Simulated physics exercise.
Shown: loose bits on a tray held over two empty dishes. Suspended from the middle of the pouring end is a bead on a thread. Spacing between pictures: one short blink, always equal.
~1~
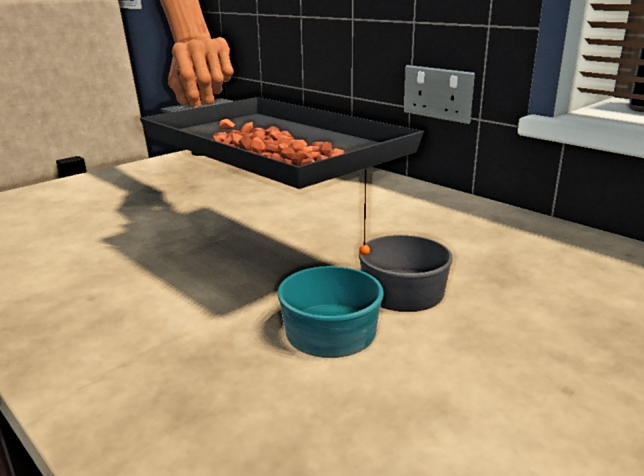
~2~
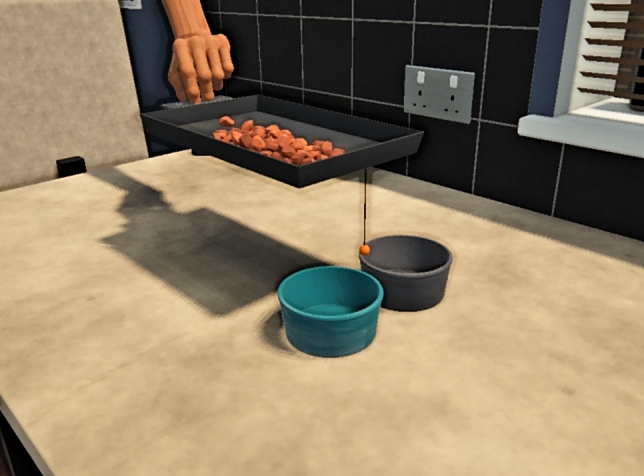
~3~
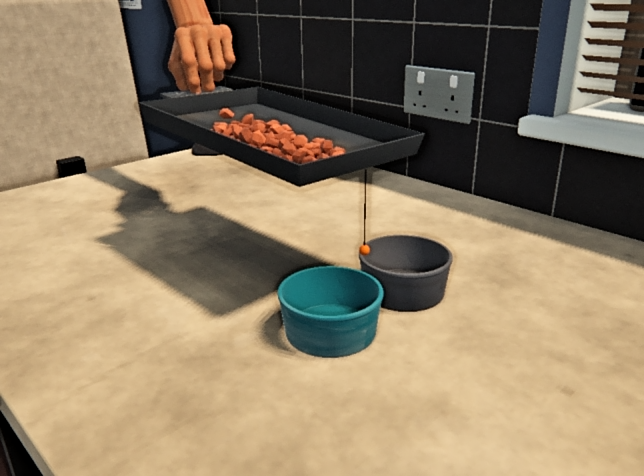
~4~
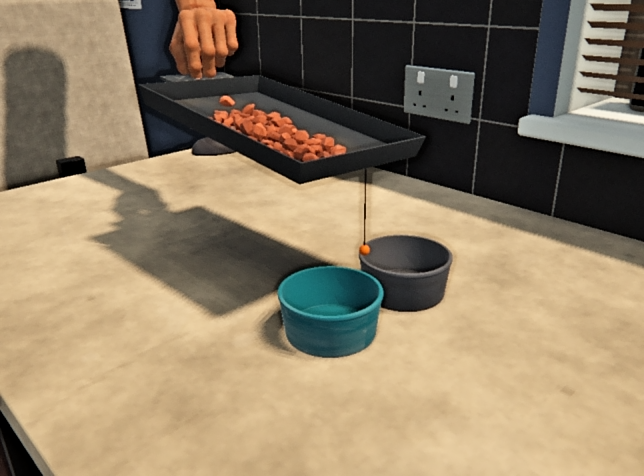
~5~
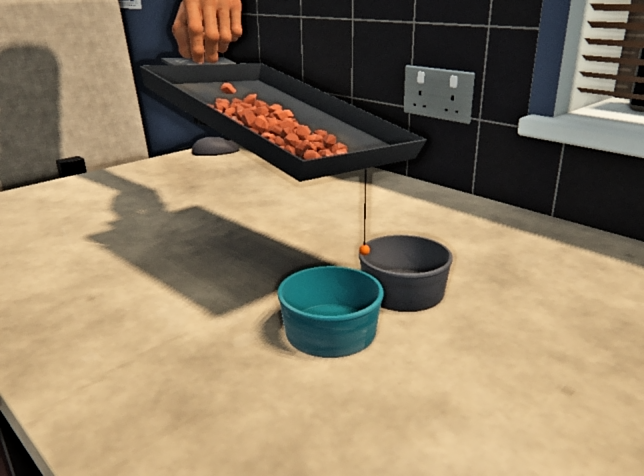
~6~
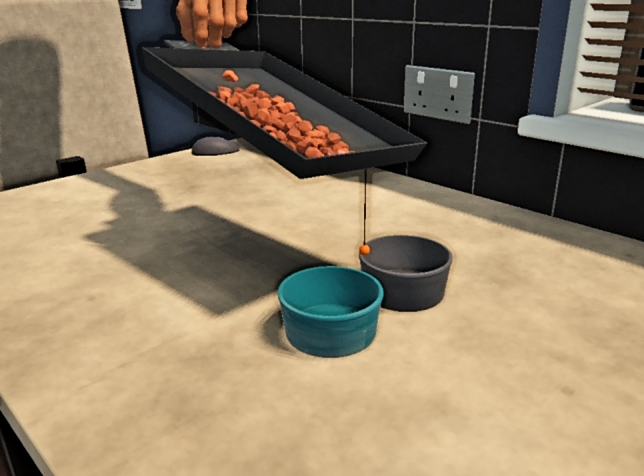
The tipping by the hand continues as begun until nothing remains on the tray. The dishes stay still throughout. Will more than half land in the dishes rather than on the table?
The caught share tops half.
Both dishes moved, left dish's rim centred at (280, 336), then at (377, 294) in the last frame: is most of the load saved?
Result, first setup: The minor share; second setup: The bulk.
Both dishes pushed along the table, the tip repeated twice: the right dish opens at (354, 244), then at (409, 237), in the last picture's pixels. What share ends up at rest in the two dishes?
It comes to roughly 0 per cent in one try and roughly 40 per cent in the next.
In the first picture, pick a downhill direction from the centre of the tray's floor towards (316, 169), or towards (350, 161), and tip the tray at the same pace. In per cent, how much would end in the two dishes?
Well, 60 percent for one and then 40 percent for the other.
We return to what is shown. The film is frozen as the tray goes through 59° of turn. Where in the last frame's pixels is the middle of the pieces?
The middle of the load sits near (371, 134).
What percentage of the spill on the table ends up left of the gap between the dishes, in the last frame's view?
It comes to 10 per cent or so.
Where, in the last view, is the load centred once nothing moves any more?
Somewhere around (418, 285) in the last picture.
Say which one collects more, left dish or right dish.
Result: More in the right side.
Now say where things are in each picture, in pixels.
The first frame shows corners of the pouring end at (299, 165) and (417, 131), level; middle of the load at (270, 145), bits of crushed brick; left dish at (367, 326); right dish at (441, 284); bead on its thread at (364, 250).
The second frame shows corners of the pouring end at (299, 164) and (417, 132), level; middle of the load at (270, 144).
The third frame shows corners of the pouring end at (300, 163) and (418, 133), tipped barely, lowest at the right corner; middle of the load at (270, 139).
The fourth frame shows corners of the pouring end at (302, 160) and (419, 136), tipped a little, lowest at the right corner; middle of the load at (271, 132).
The fifth frame shows corners of the pouring end at (304, 158) and (420, 138), tipped a little, lowest at the right corner; middle of the load at (272, 124).
The sixth frame shows corners of the pouring end at (306, 156) and (421, 141), tipped clearly, lowest at the right corner; middle of the load at (274, 117); left dish at (367, 326); right dish at (441, 284).
Soon after the last picture, tray tipped steeply; nearly all on the tray; a stray few in the air.
A little later, tray tipped right over; about half on the tray; about a quarter in the right dish; a small part outside both; a small part in the air.
Later still, tray tipped past a quarter turn; about two thirds in the right dish; about a third outside both.
At rest, tray tipped past a quarter turn; none in the left dish; about two thirds in the right dish; about a third outside both.
